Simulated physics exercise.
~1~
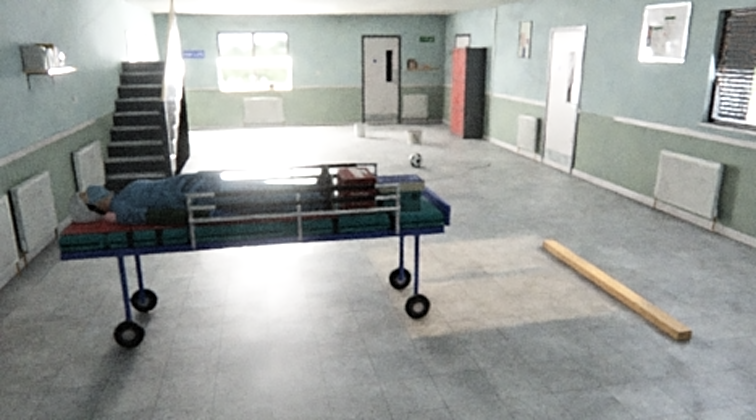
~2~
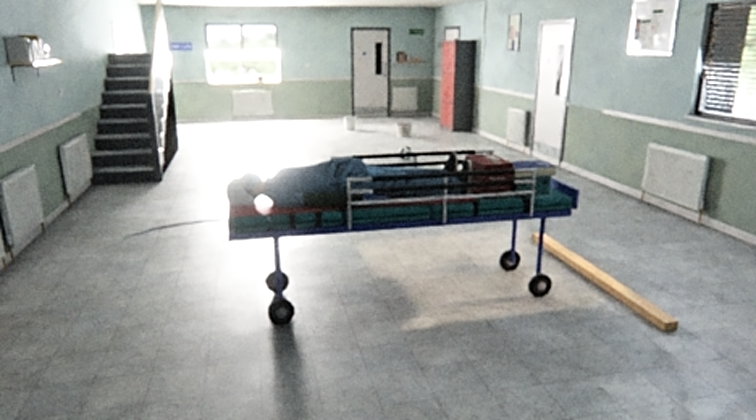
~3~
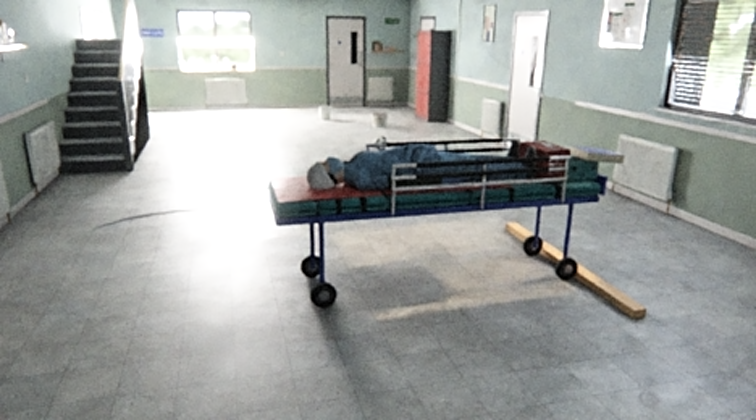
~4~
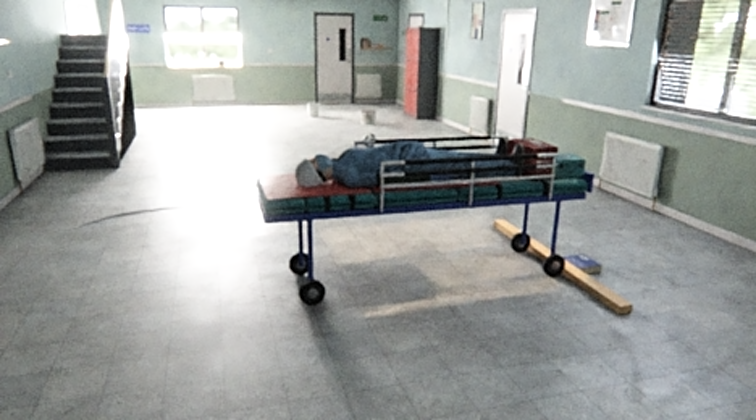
A limp person in blue lies on a ward trolley with a blue frame, seen side-on from slightly above in a pale green passage, head to the left. A red holdall and a teal case ride toward the right end, with stairs at far left, a red locker at the back and a wooden sill across the floor at right. The trolley rolls right as the view pans slightly right. It reaches the sill and stops short without tilting. A blue folder slides off the right end and lands on the floor beyond the sill, while the person, holdall and case stay aboard.
